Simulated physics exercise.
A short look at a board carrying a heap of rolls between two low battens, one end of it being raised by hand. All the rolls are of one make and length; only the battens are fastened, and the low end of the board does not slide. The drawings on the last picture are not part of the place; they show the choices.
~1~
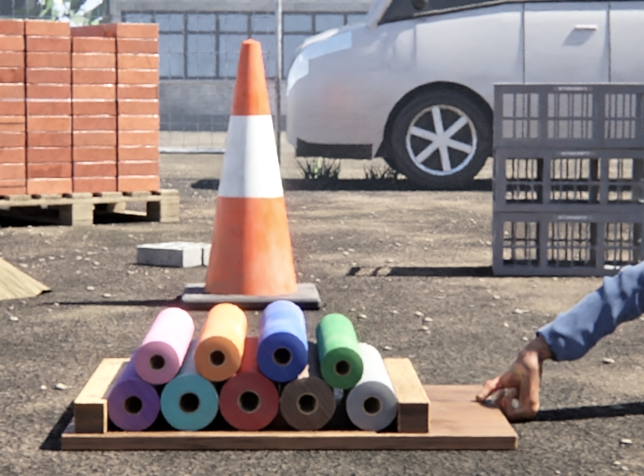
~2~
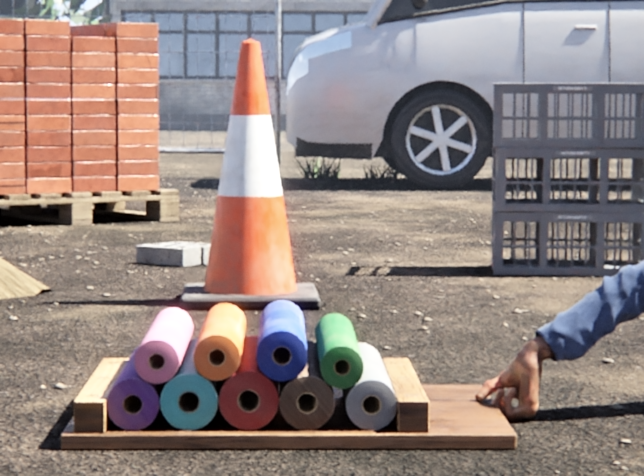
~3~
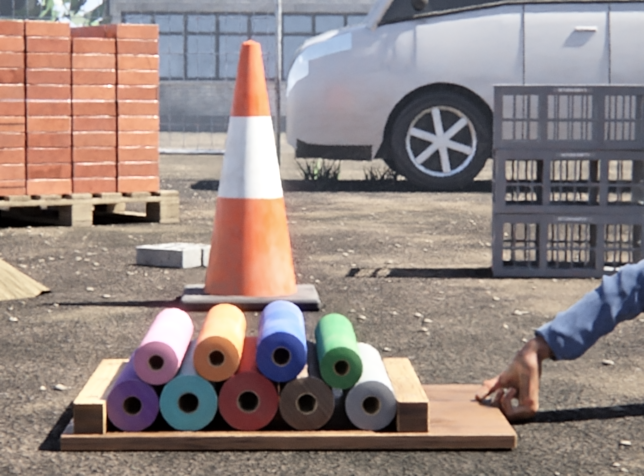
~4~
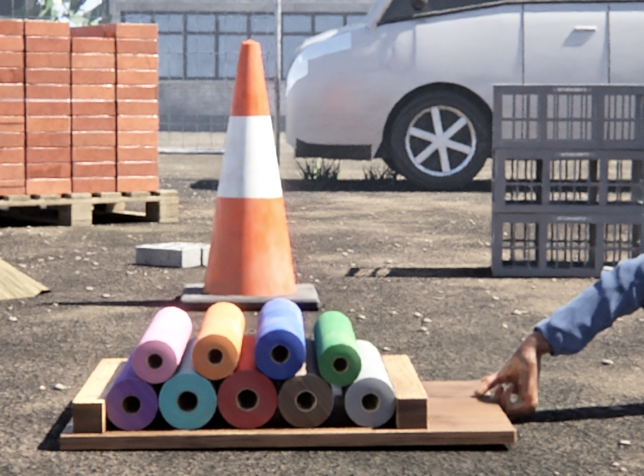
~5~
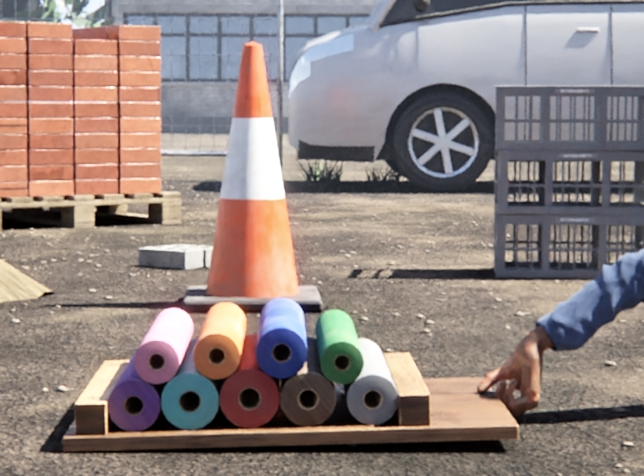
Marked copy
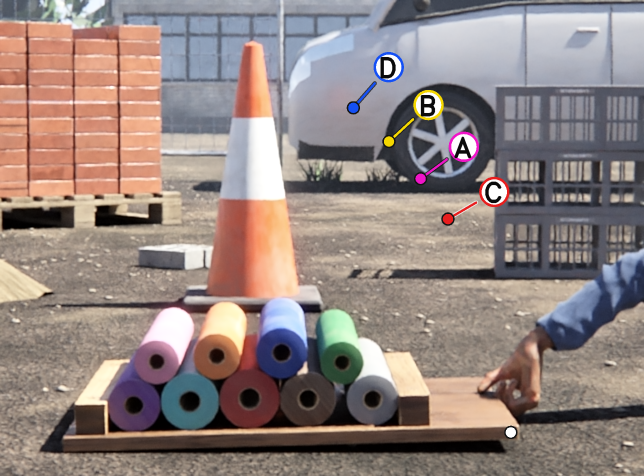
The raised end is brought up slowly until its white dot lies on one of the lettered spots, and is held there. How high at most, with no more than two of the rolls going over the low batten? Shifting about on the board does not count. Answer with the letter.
Raise it to C.
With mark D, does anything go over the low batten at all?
At D: Yes.
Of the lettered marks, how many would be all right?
The number is one.
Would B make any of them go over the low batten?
Yes, at B.
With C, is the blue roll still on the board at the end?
Yes, with C.
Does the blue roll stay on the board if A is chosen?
No, with A.
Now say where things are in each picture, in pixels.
In the first frame, turquoise roll (190, 403); red roll (249, 401); brown roll (307, 403).
In the second frame, brown roll (307, 403); grey roll (371, 404).
In the third frame, board (288, 400); grey roll (371, 405); orange roll (216, 358).
In the fourth frame, board (288, 398); purple roll (132, 404); turquoise roll (188, 401).
In the fifth frame, board (290, 397); purple roll (134, 405); turquoise roll (190, 401).
On the marked copy, A at (421, 179); B at (389, 142); C at (448, 219); D at (353, 108); the white dot at (511, 432).
Taking C. A third of the way, board at 18°.
Two thirds of the way, board at 31°.
When it is over, board at 31°, one over the low batten (pink).
As for the rest, A four over the low batten (green, blue, orange, pink); B four over the low batten (green, blue, orange, pink); D four over the low batten (green, blue, orange, pink).
